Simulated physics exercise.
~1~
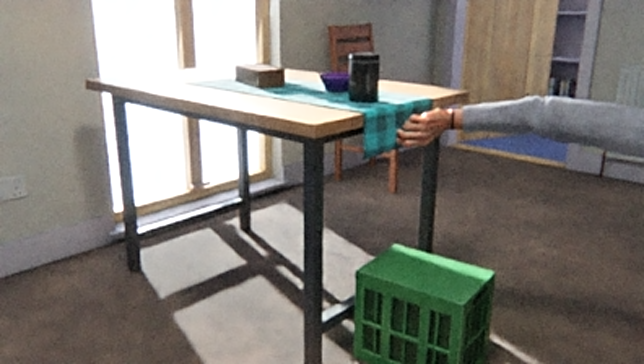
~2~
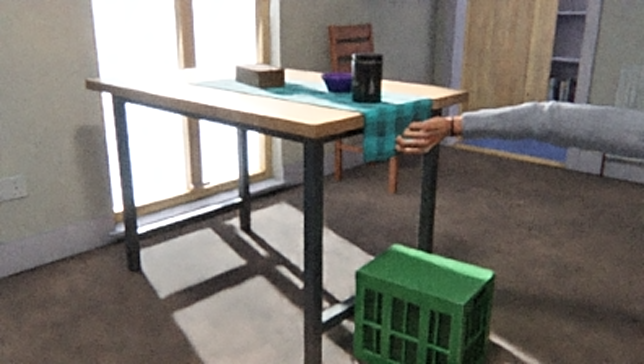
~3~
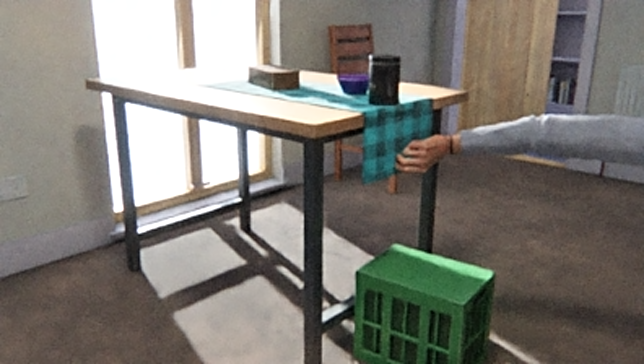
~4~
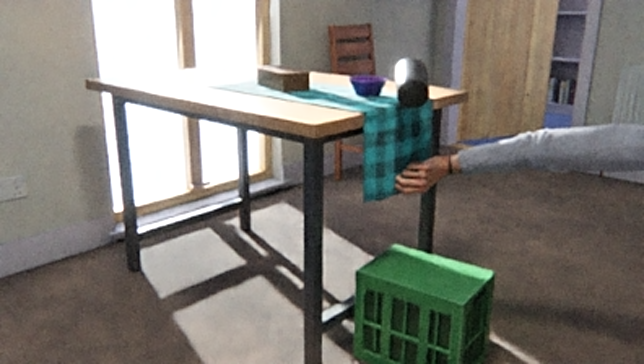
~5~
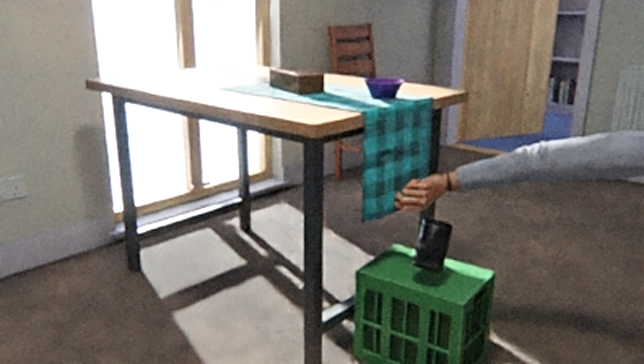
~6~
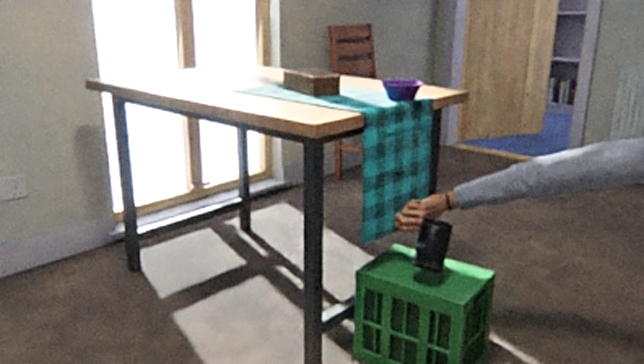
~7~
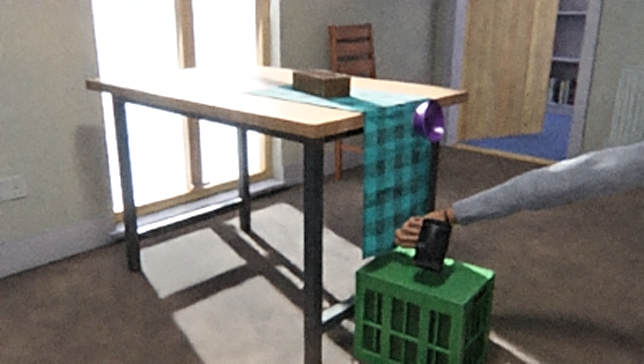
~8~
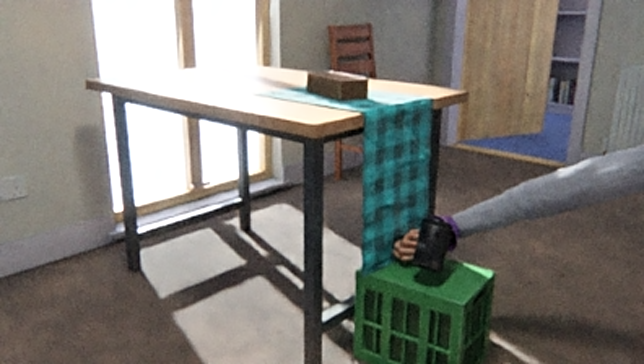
A hand dragged a turquoise checked runner down off the end of a table, tipping a black jar onto the green crate below, then a purple bowl fell too, while the brown block slid along but stayed on the tabletop as the cloth reached the crate.
